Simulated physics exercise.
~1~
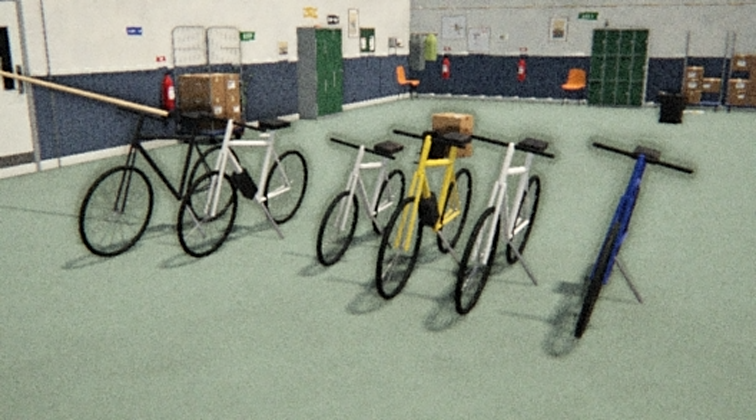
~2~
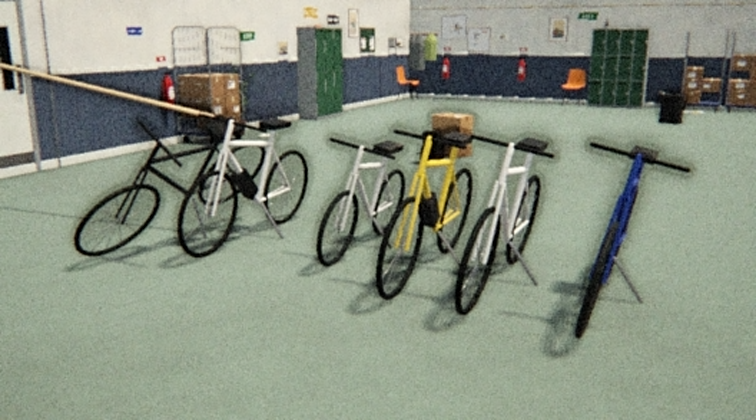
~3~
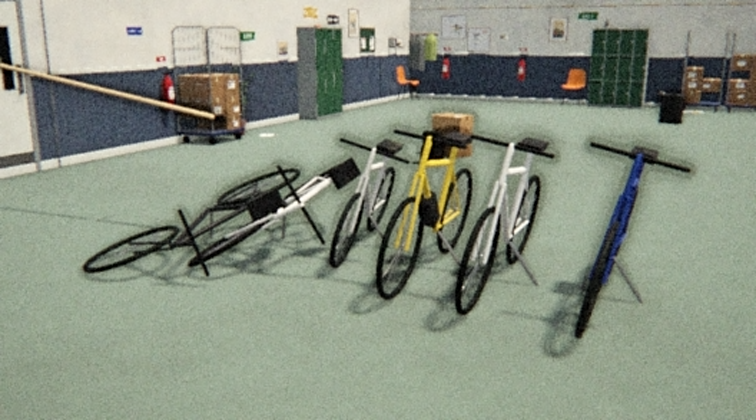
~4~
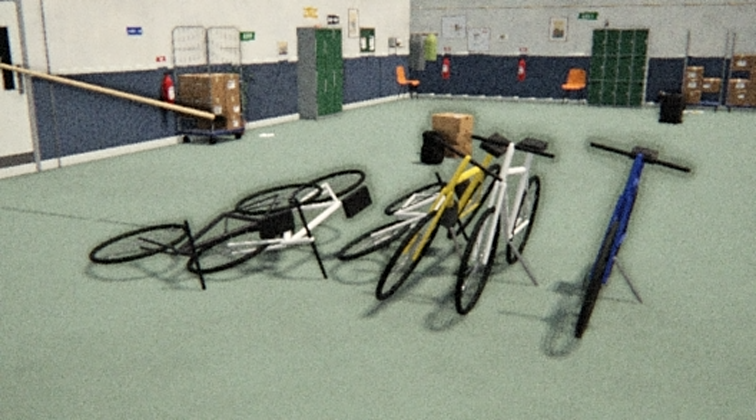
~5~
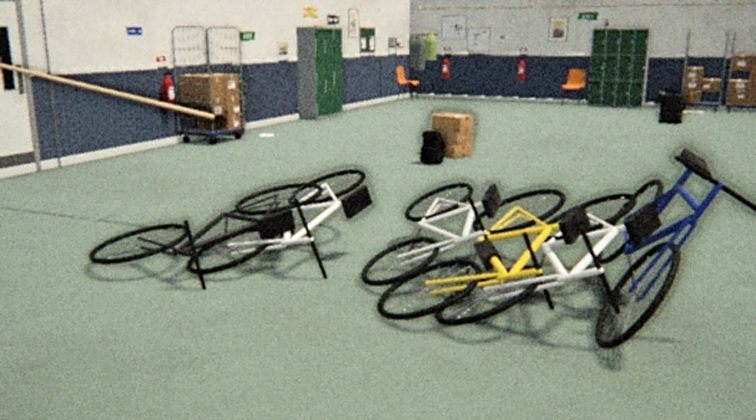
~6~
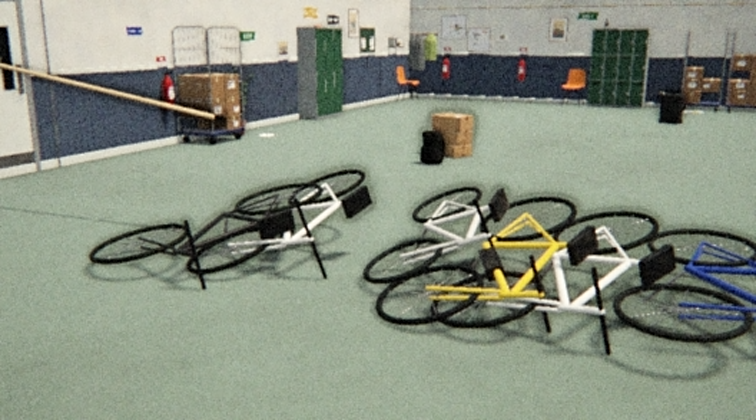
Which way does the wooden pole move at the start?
The wooden pole moves to the right, towards the row of bicycles.
